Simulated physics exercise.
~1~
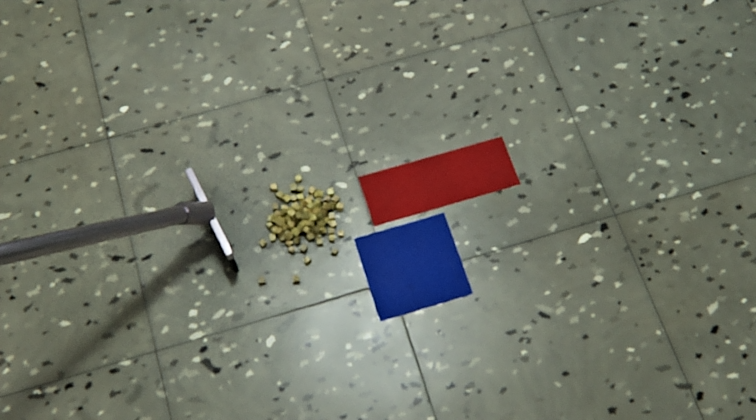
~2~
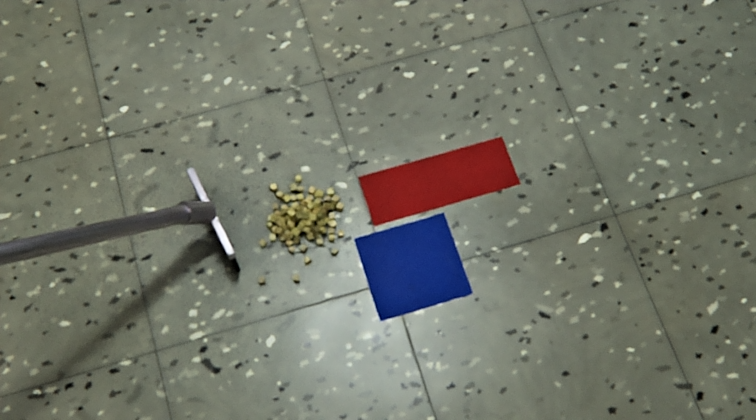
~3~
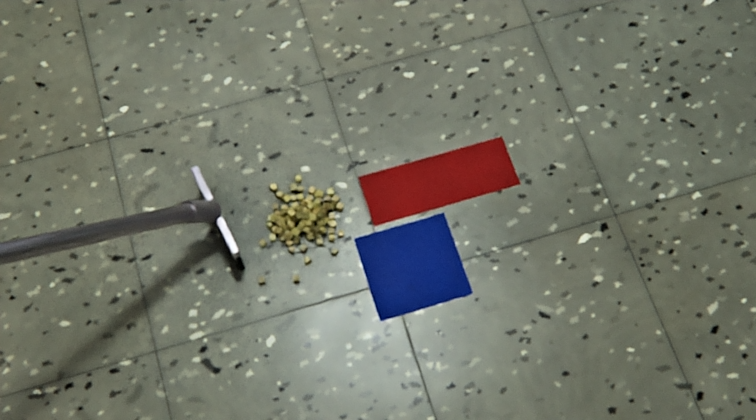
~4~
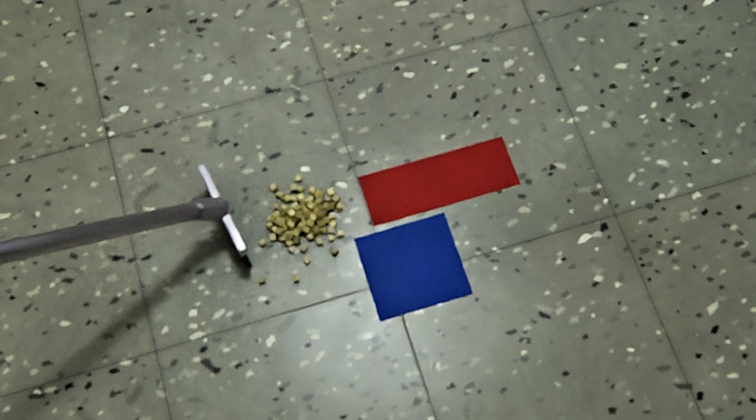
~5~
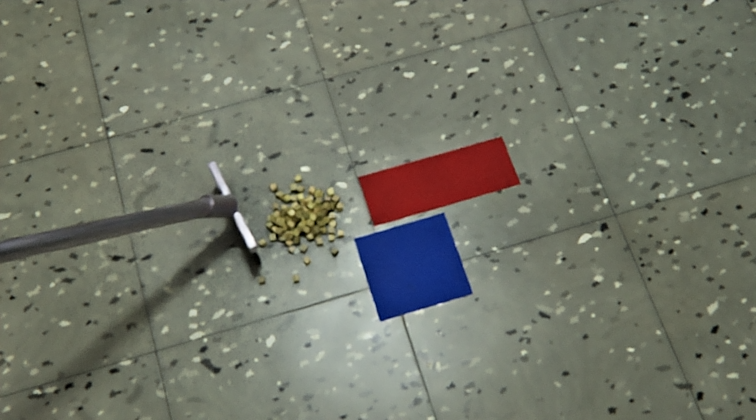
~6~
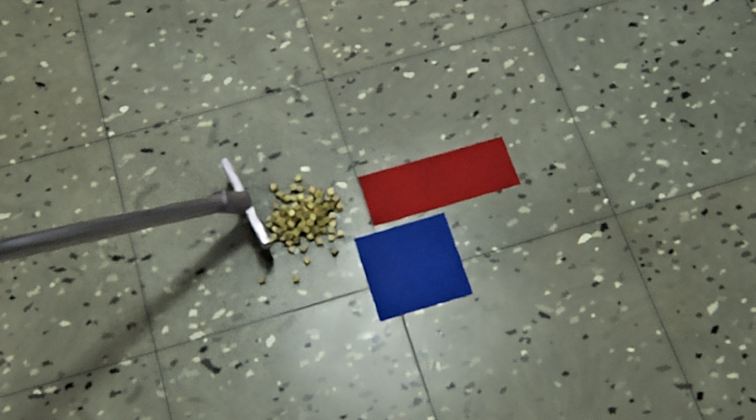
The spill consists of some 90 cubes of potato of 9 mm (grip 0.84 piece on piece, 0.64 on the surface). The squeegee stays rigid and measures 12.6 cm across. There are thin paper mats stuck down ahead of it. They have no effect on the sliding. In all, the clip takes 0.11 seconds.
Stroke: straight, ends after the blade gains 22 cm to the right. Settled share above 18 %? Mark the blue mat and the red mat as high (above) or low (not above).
Blue mat: Low; red mat: High.
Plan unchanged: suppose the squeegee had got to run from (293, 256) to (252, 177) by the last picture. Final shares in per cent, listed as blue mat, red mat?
The blue mat ends with 5 per cent and the red mat with 25 per cent.
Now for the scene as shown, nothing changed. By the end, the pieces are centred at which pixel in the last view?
Roughly (419, 174), in pixels of the last view.
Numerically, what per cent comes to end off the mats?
Share at the end: Close to 50 %.
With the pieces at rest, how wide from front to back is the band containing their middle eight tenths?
I'd put it at close to 16 cm, front to back.
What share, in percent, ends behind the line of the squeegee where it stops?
That share is close to 10 per cent.
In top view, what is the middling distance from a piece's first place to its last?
I'd guess near 16 cm, give or take.
Then, 0.17 s after the last picture, squeegee 18 cm from its start, spill 14 cm wide; blue mat 10 %, red mat 45 %, off the mats 50 %.
Then, 0.33 s after the last picture, squeegee 22 cm from its start, spill 18 cm wide; blue mat 10 %, red mat 40 %, off the mats 45 %.
Then, 0.47 s after the last picture, squeegee 22 cm from its start, spill 20 cm wide; blue mat 10 %, red mat 40 %, off the mats 50 %.
In the end, blue mat 10 %, red mat 40 %, off the mats 50 %.
